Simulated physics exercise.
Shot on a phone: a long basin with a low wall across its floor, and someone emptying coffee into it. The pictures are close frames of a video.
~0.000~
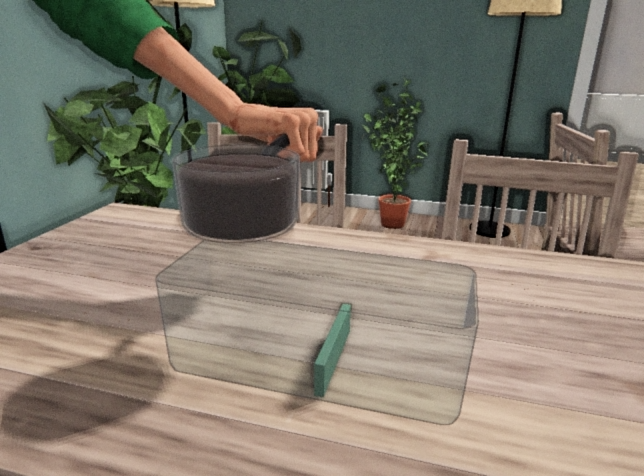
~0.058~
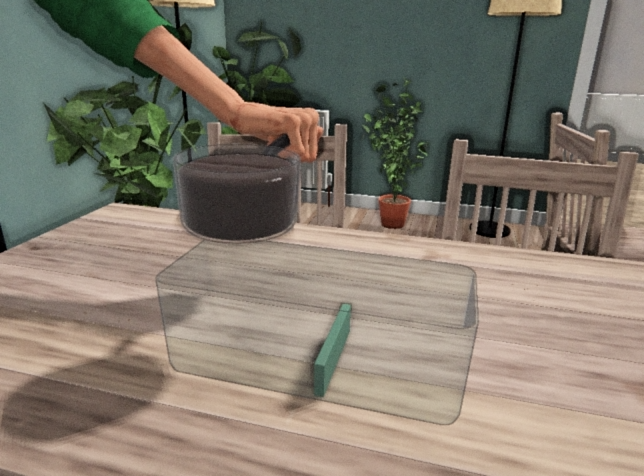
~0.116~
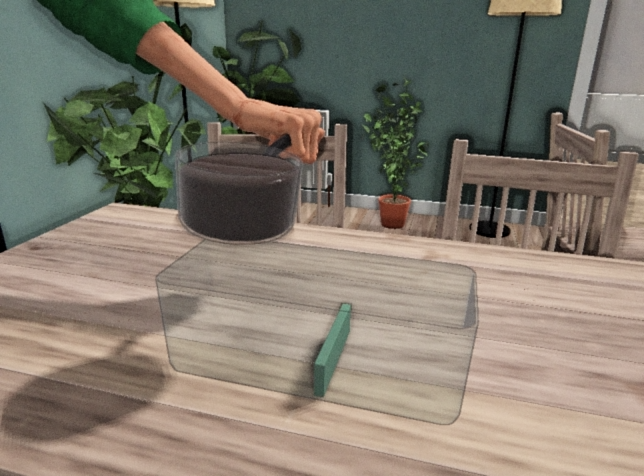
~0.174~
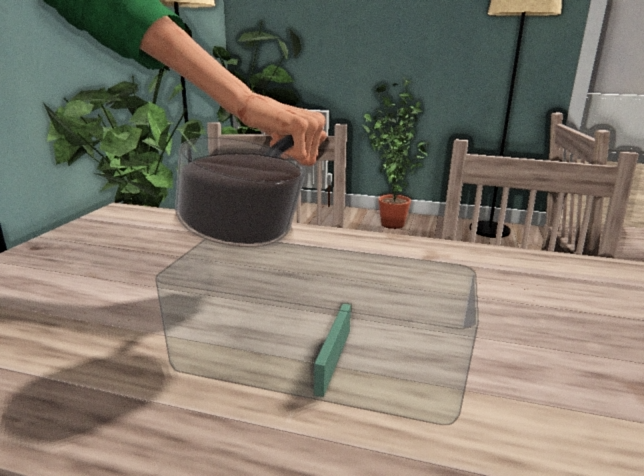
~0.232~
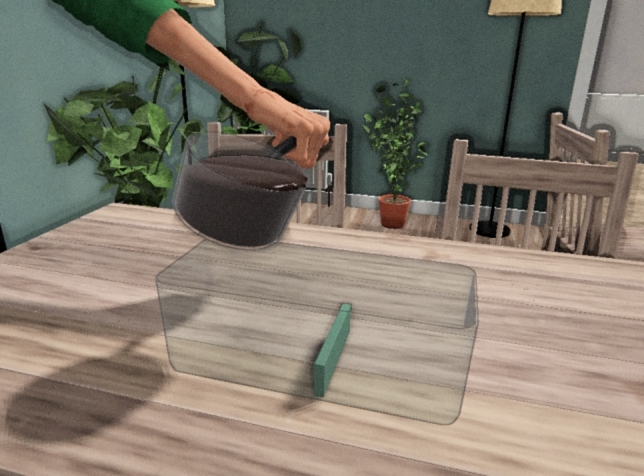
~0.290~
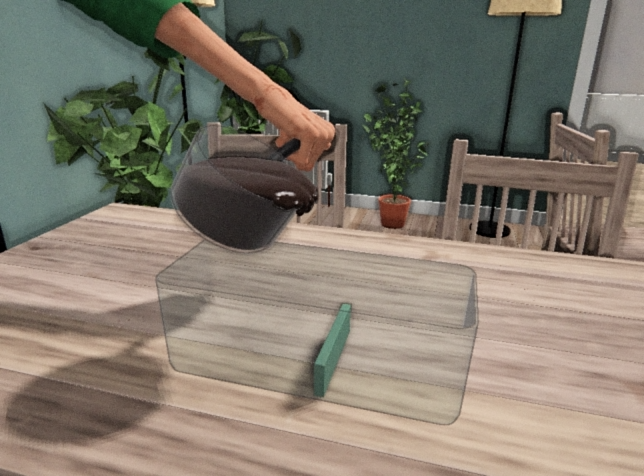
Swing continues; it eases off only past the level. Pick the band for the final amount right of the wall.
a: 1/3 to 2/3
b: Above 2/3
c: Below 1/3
Answer: A.
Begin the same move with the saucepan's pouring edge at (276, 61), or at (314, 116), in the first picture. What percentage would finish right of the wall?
60 and 75 per cent.
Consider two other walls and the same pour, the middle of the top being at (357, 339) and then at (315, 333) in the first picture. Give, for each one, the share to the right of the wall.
First try 25 per cent, second try 70 per cent.
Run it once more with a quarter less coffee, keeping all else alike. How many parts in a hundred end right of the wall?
I'd put it at around 35 %.
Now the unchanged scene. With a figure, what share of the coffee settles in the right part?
About 50 per cent.
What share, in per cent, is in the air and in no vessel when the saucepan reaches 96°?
Close to 25 in a hundred.
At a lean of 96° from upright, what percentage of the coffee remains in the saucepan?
I'd put it at some 25 in a hundred.
A moment on, the saucepan is tipped on its side and 27 per cent is still to pour, 14 is left of the wall and 36 right of it.
Next, the saucepan is tipped right over and 3 per cent is still to pour, 42 is left of the wall and 52 right of it.
Then the saucepan is tipped right over and 0 per cent is still to pour, 47 is left of the wall and 52 right of it.
Later the saucepan is tipped right over and 0 per cent is still to pour, 47 is left of the wall and 52 right of it.
In the end 47 per cent lies left of the wall, 52 right of it and 1 outside.
